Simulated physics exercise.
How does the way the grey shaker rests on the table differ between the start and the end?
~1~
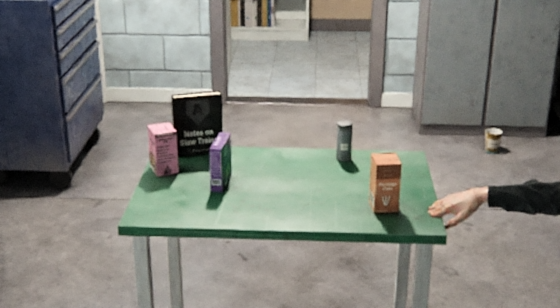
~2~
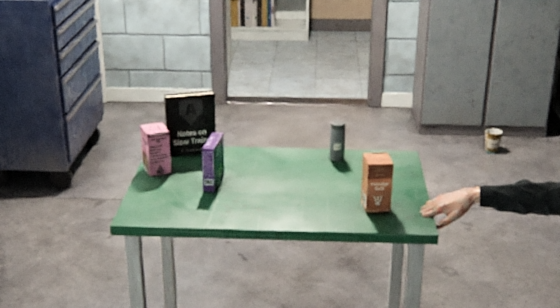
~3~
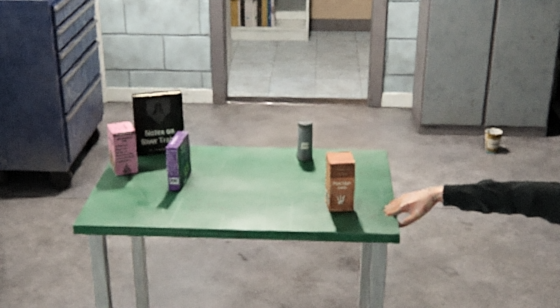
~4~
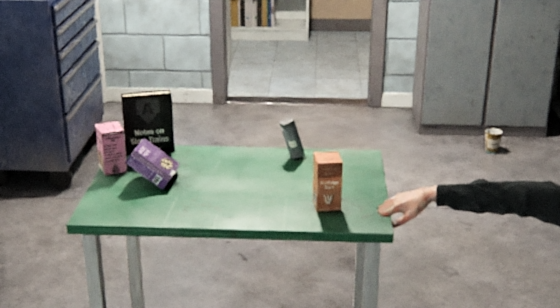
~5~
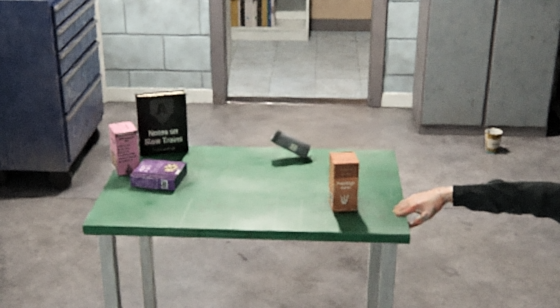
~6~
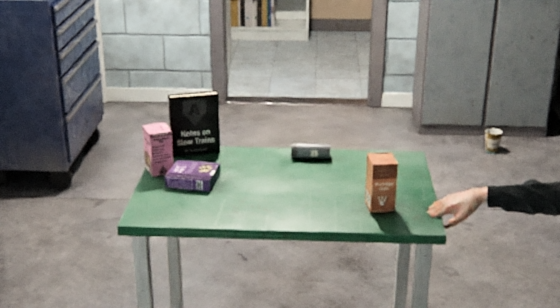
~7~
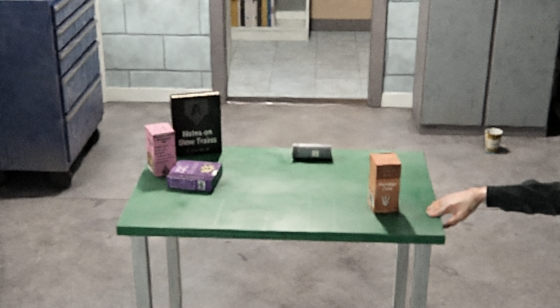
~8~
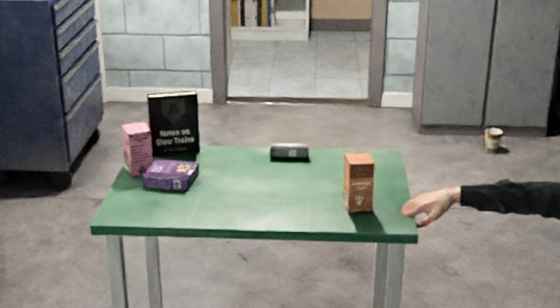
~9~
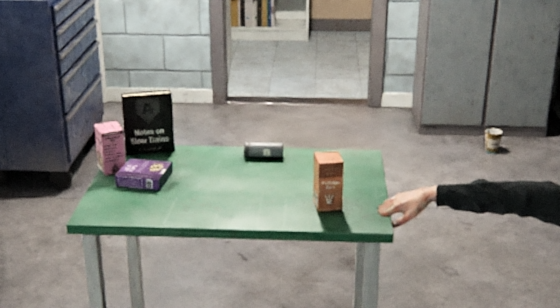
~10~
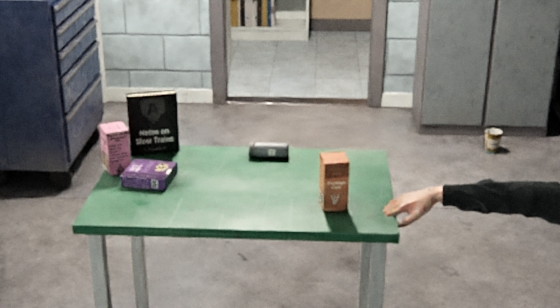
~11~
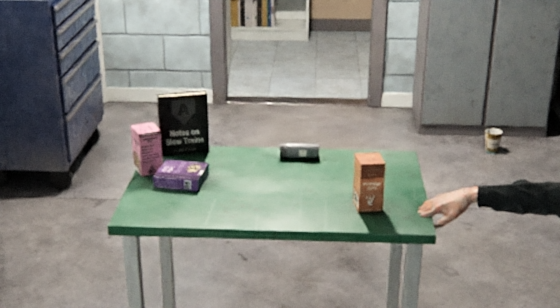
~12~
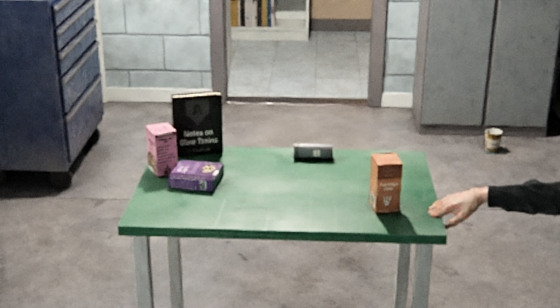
At the start the grey shaker stands upright on the table, and at the end it lies on its side.
